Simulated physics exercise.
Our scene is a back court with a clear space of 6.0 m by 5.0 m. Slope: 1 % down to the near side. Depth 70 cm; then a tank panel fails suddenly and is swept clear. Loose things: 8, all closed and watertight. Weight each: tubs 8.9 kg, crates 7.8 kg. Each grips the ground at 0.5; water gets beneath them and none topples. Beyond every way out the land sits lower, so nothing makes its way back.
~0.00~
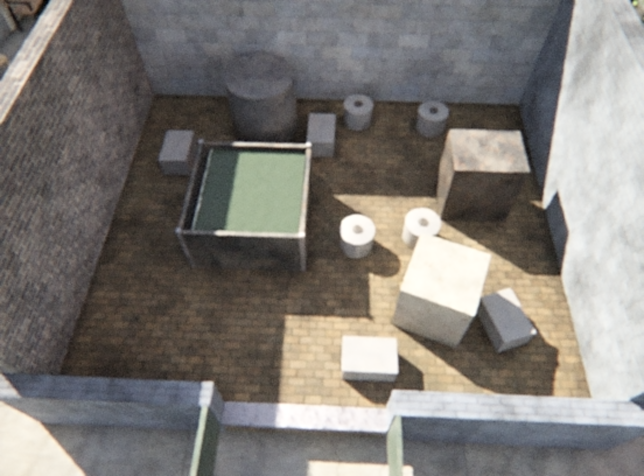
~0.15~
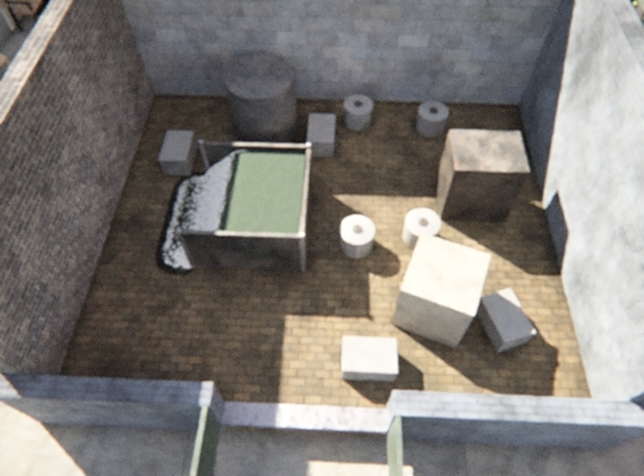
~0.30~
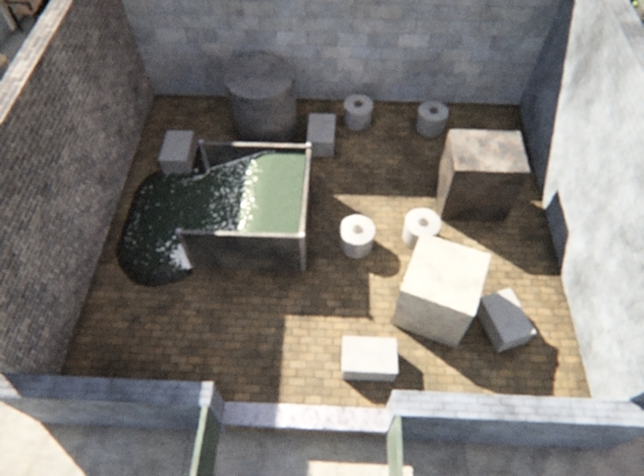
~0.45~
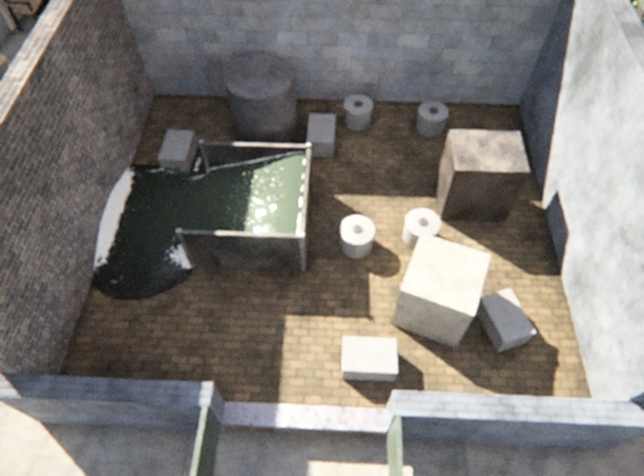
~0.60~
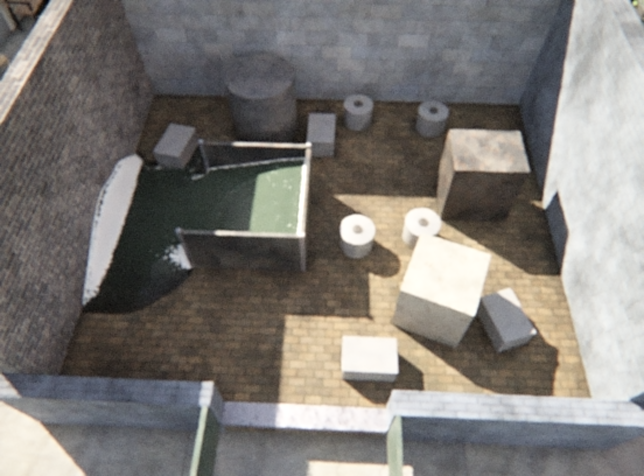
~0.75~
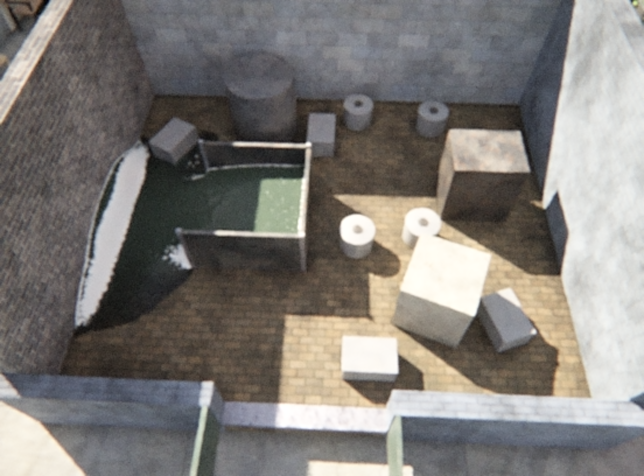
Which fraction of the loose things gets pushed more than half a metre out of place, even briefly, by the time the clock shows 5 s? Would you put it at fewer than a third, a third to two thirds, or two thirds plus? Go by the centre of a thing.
I would say fewer than a third.
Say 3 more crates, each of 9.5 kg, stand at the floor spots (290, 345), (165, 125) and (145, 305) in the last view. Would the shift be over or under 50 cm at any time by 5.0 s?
Going through them, I'd say exceeds it, exceeds it and finally exceeds it.
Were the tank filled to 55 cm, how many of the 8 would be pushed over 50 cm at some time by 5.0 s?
Then 2.
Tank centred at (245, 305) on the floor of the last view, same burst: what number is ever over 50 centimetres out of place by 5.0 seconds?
In that case 3 of them.
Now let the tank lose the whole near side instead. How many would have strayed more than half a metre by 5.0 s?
Count: 2.
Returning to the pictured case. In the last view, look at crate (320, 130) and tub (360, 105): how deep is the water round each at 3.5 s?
First about 1 cm, second about 3 cm.
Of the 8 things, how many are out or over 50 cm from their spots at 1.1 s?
The count is 1.
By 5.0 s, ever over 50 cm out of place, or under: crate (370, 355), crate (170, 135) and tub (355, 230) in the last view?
Well, in turn that's topping it, topping it, not reaching it.
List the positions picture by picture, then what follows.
A crate at (177, 145) rests on the ground; a tub at (358, 104), on the bottom; 1.9 m2 under water; 0 of 8 have shifted, in the first picture.
A crate at (177, 145) rests on the ground; a tub at (358, 104) rests on the ground; water covers 2.7 m2; 0 of 8 have shifted, in the second picture.
A crate at (177, 145) rests on the ground; a tub at (358, 104), on the bottom; 3.7 m2 under water; 0 of 8 have shifted, in the third picture.
A crate at (176, 145) rests on the ground; a tub at (358, 104), on the bottom; water covers 4.5 m2; 0 of 8 have shifted, in the fourth picture.
A crate at (175, 140), on the bottom, 11 cm from its start; a tub at (358, 104), on the bottom; 4.9 m2 under water; 1 of 8 have shifted, in the fifth picture.
A crate at (172, 134) rests on the ground, 24 cm from its start; a tub at (358, 104) rests on the ground; 5.4 m2 under water; 1 of 8 have shifted, in the sixth picture.
After 1.1 s 1 of 8 are over 50 cm from their spots; 0 afloat.
After 2.2 s 1 of 8 are over 50 cm from their spots; 1 afloat.
After 3.5 s 2 of 8 are over 50 cm from their spots; 2 afloat.
After 5.0 s 2 of 8 are over 50 cm from their spots, and 2 have been at some point; 3 afloat.
